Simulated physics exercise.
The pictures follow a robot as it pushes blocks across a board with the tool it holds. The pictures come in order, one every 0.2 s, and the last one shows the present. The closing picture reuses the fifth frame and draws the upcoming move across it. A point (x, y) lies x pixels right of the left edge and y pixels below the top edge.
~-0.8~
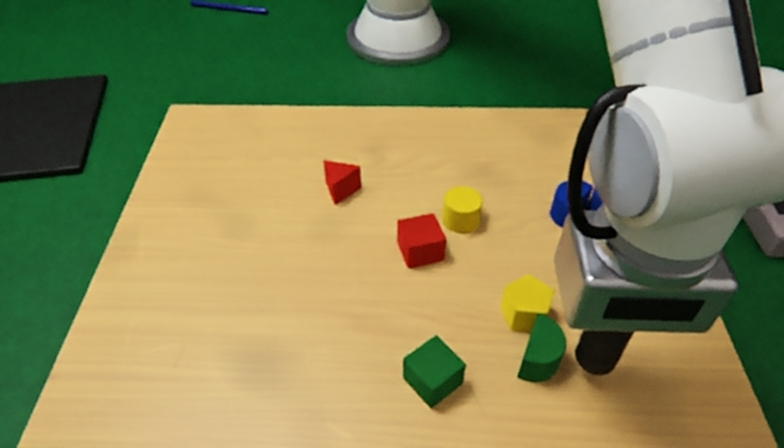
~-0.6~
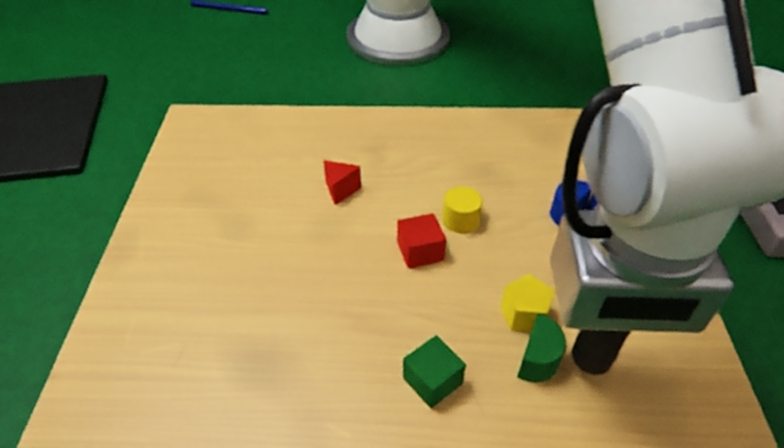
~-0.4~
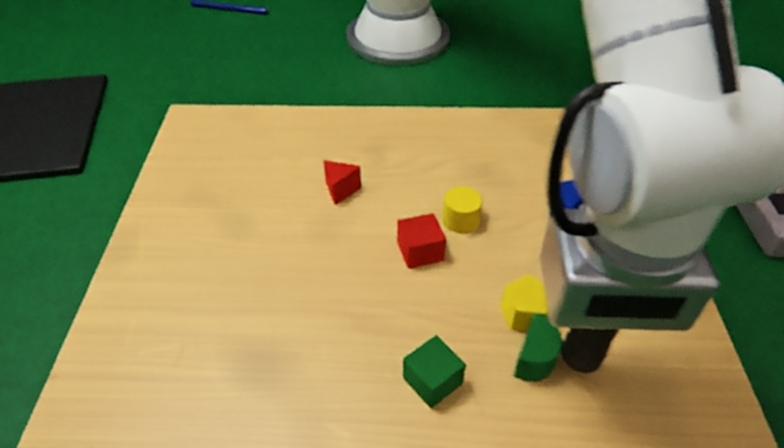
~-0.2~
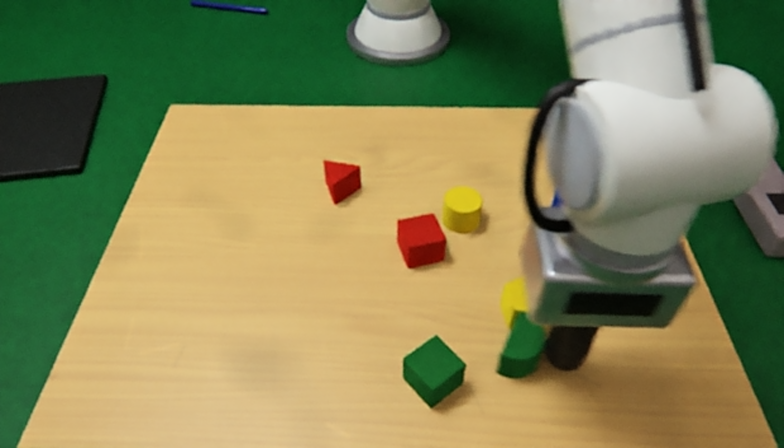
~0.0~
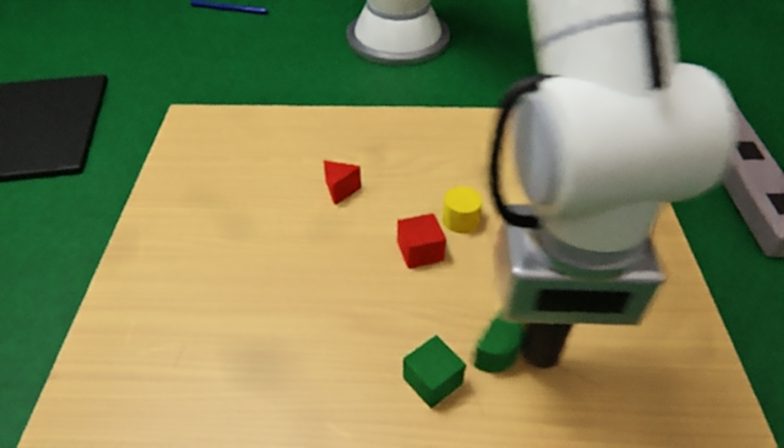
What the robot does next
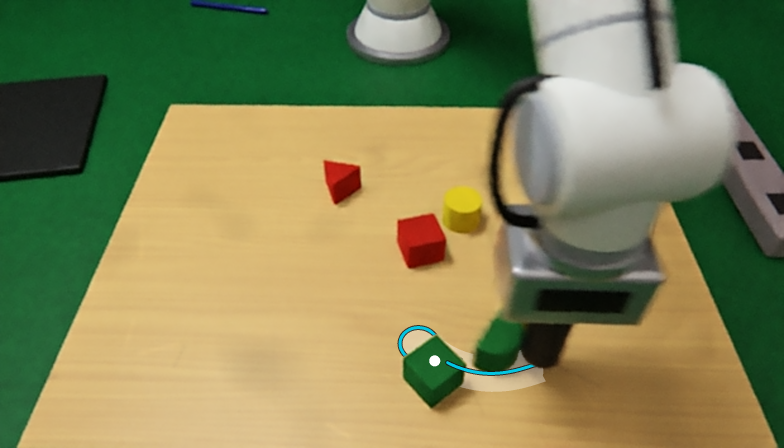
A white robot arm slid left across the wooden table, its dark tip pushing the green half-round block toward the green cube, while the other blocks in clear view, red and yellow, stayed still.
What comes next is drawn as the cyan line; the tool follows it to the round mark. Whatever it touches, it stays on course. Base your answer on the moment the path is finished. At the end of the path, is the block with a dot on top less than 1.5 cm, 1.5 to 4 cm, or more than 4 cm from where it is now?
It ends 1.5 to 4 cm away.
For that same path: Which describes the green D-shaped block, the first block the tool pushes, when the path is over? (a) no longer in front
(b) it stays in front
The correct letter is b.
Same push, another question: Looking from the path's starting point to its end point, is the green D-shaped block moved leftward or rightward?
Shifted right.
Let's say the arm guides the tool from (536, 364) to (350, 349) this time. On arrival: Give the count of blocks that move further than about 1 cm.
It's going to be two.
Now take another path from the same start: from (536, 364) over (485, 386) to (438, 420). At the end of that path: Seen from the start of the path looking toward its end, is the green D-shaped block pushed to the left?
I believe not.
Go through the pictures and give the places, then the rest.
The first picture shows tool tip at (595, 358); block tops, green four-sided block at (435, 361); green D-shaped block at (546, 340); yellow pentagon at (530, 294).
The second picture shows tool at (591, 358); blocks unchanged.
The third picture shows tool at (581, 356); green D-shaped block at (542, 339).
The fourth picture shows tool at (564, 354); green D-shaped block at (525, 337).
The fifth picture shows tool at (541, 352); green four-sided block at (435, 361); green D-shaped block at (502, 332); yellow pentagon hidden.
Path on the board, from (536, 364) over (496, 373) and (454, 366) to (419, 344); the dot is on the green four-sided block.
On the path given first. One third of the way, tool at (498, 361); green D-shaped block at (467, 328), turned 45° clockwise.
Two thirds of the way, tool at (455, 352); green four-sided block at (417, 363); green D-shaped block at (436, 312), turned 85° clockwise.
At the end, tool at (420, 331); green four-sided block at (407, 362); green D-shaped block at (412, 289), turned 110° clockwise; yellow pentagon in place.
